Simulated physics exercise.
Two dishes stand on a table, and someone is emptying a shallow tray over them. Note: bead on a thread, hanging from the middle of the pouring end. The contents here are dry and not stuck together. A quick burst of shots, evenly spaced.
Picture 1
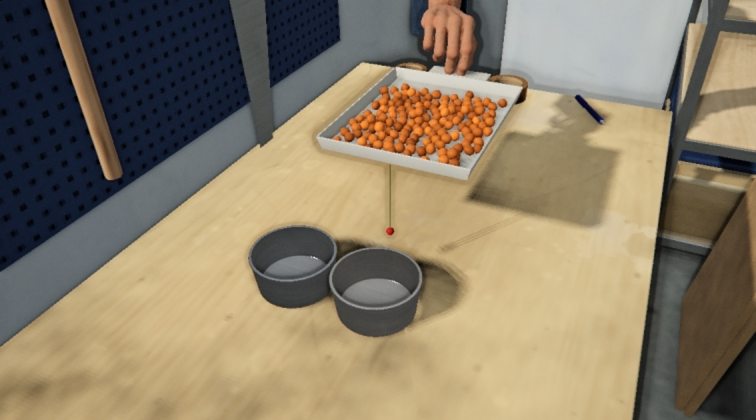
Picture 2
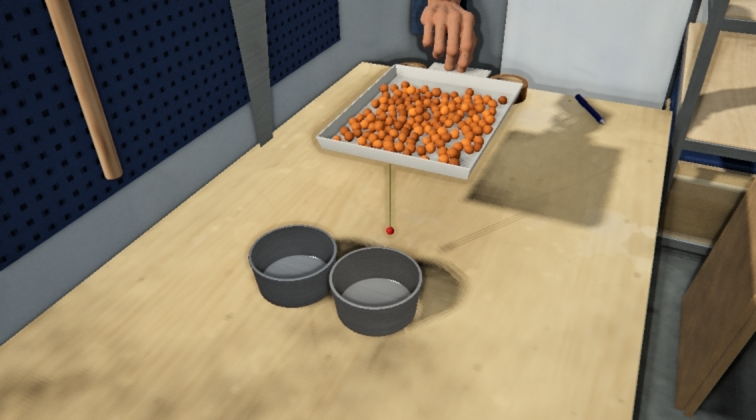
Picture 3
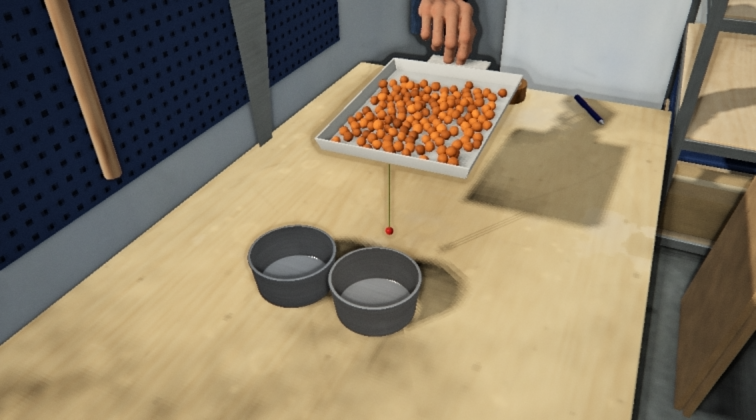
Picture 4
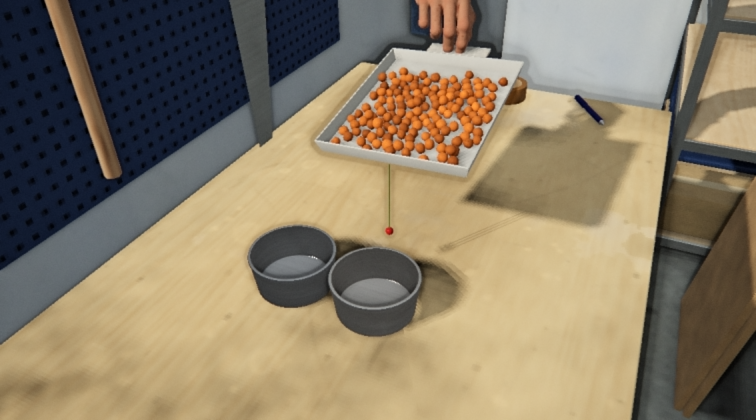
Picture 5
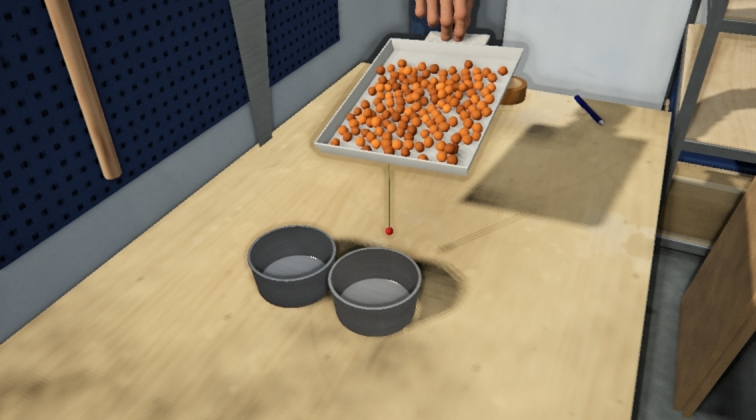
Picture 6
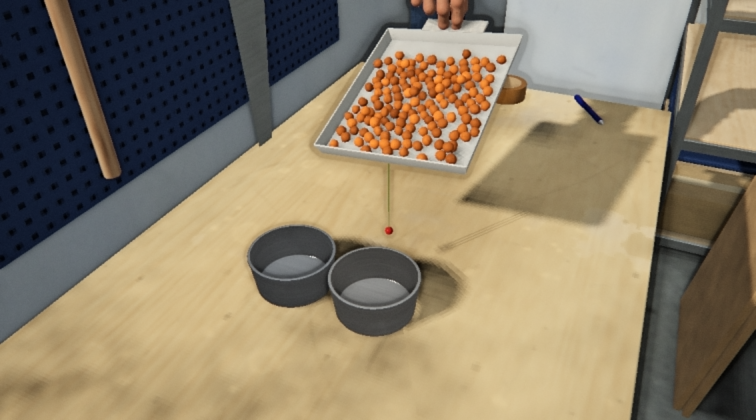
The footage shows a hand holding a shallow white tray of small orange pieces above two grey dishes on a table, gradually raising its far end so the tray slopes towards the viewer, while the red bead hangs almost still.
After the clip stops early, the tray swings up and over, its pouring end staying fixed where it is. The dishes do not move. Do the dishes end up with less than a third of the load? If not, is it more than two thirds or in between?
No, more than two thirds.
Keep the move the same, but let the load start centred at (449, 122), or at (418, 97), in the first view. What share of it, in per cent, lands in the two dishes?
It would be about 70 per cent for the first and about 80 per cent for the second.
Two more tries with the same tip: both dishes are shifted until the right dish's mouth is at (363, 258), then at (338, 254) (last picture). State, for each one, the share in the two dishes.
First some 70, then 70 per cent.
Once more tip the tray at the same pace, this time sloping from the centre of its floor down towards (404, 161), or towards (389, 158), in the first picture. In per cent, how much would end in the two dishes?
You'd see roughly 70 per cent the first time and 80 per cent the second.
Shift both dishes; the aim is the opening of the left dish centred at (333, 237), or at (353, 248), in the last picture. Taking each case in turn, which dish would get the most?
Try 1: The left-hand one. Try 2: The left-hand one.
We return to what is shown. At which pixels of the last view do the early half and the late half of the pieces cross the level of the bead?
At (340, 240) for the first part, then at (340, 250) for the others.
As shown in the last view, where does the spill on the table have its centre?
Estimate: Around (376, 260).
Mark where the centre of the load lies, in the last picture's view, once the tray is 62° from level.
Around (385, 105).
Soon, tray tipped steeply; nearly all on the tray; a stray few in the left dish; a stray few in the air.
A while on, tray tipped right over; nearly all on the tray; a stray few in the left dish; a stray few in the air.
Towards the end, tray tipped past a quarter turn; about half in the right dish; about a third in the left dish; about a quarter outside both.
Finally, tray tipped past a quarter turn; about half in the right dish; about a third in the left dish; about a quarter outside both.
